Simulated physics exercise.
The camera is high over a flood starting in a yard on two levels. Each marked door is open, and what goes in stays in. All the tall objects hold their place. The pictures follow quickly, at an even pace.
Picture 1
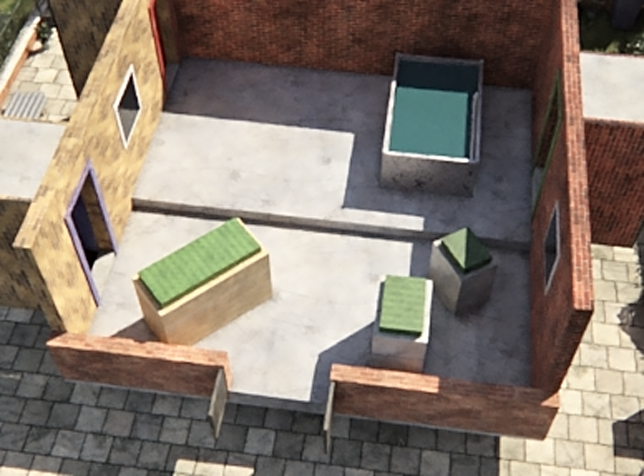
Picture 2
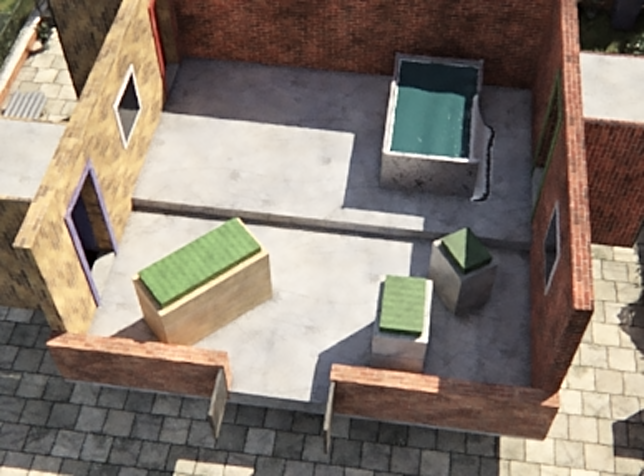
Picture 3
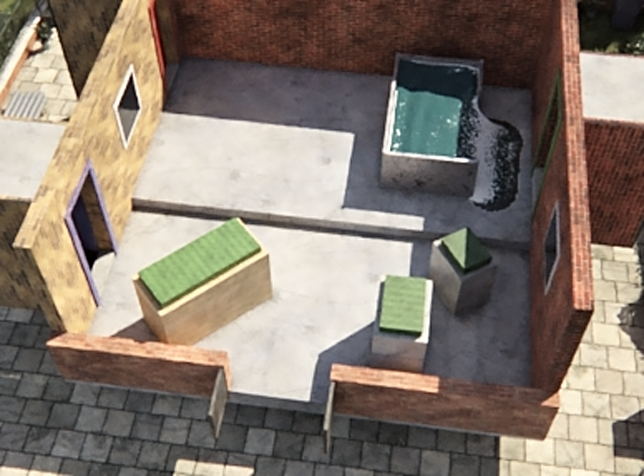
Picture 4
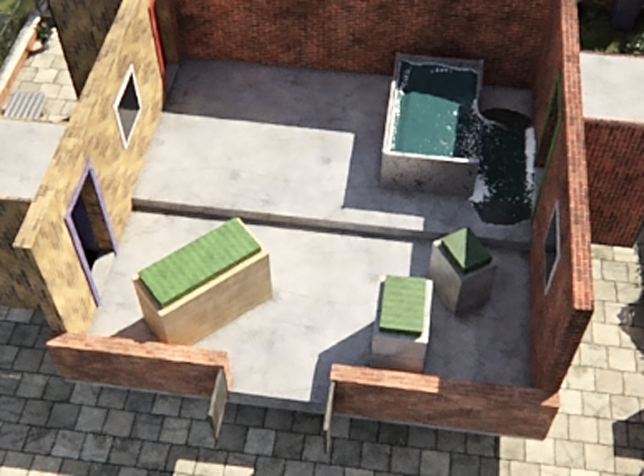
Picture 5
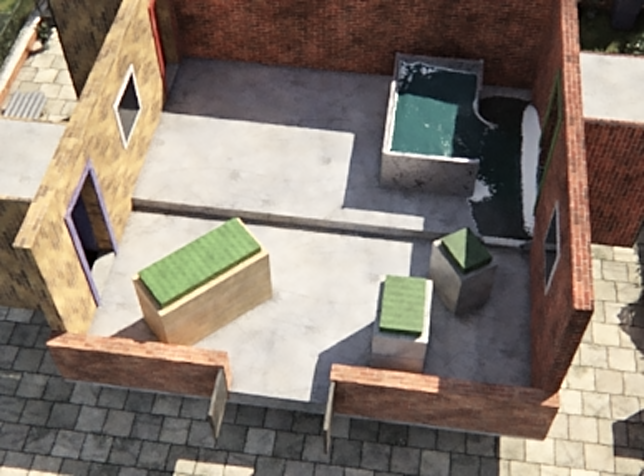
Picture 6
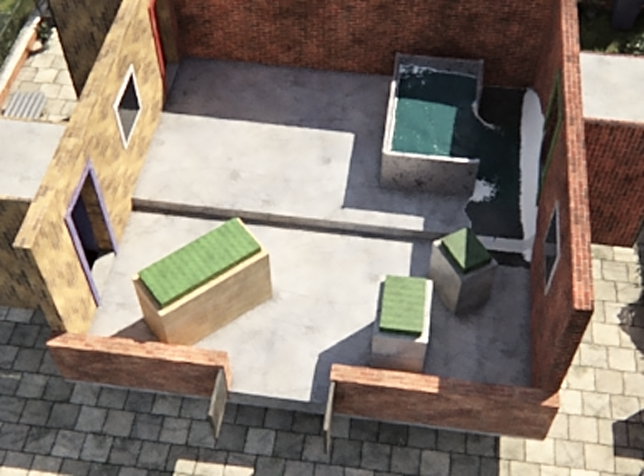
Dark water burst out of the right side of a raised tank in a brick-walled yard, spread foaming to the right-hand wall, then ran down along it, while the grass-topped blocks stayed still.
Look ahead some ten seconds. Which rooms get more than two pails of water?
In the end: The green door floods; the red door floods; the blue door holds within the limit.
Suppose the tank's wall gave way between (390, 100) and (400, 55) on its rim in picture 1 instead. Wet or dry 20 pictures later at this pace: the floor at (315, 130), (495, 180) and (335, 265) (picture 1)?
In that order: Covered, no water, dry.
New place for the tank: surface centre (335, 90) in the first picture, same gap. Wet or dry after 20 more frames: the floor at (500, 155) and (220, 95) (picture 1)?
As listed: Awash, dry.
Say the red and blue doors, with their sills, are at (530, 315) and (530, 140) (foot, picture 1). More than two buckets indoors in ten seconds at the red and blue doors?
One by one: The red one floods; the blue one is over.
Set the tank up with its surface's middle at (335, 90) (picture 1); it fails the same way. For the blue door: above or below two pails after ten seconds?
Then: The blue door is under.
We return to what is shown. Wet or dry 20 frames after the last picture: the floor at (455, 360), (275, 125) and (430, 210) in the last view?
One after the other: Covered, flooded, free of water.
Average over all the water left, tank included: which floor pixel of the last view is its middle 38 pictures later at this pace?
Around (400, 209).
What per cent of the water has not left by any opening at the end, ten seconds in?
Near 88 in a hundred.
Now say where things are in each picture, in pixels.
In the first frame, the water tank at (435, 109) is whole and still.
In the second frame, the front is at (474, 200), out from the gap at (473, 146).
In the third frame, water pours out at (472, 149) and has run to (492, 208).
In the fourth frame, water pours out at (472, 150) and has run to (531, 122).
In the fifth frame, the front is at (532, 237), out from the gap at (472, 151).
In the sixth frame, water pours out at (472, 151) and has run to (530, 265).
A moment on, water covers 15 % of the floor; the green door over two buckets in, the red door not reached, the blue door not reached.
Next, water covers 25 % of the floor; the green door far over two buckets in, the red door not reached, the blue door not reached.
Then, water covers 50 % of the floor; the green door far over two buckets in, the red door under two buckets in, the blue door not reached.
Later, water covers 75 % of the floor; the green door far over two buckets in, the red door over two buckets in, the blue door not reached.
In the end, water covers 85 % of the floor; the green door far over two buckets in, the red door far over two buckets in, the blue door wet at the sill, nothing in.
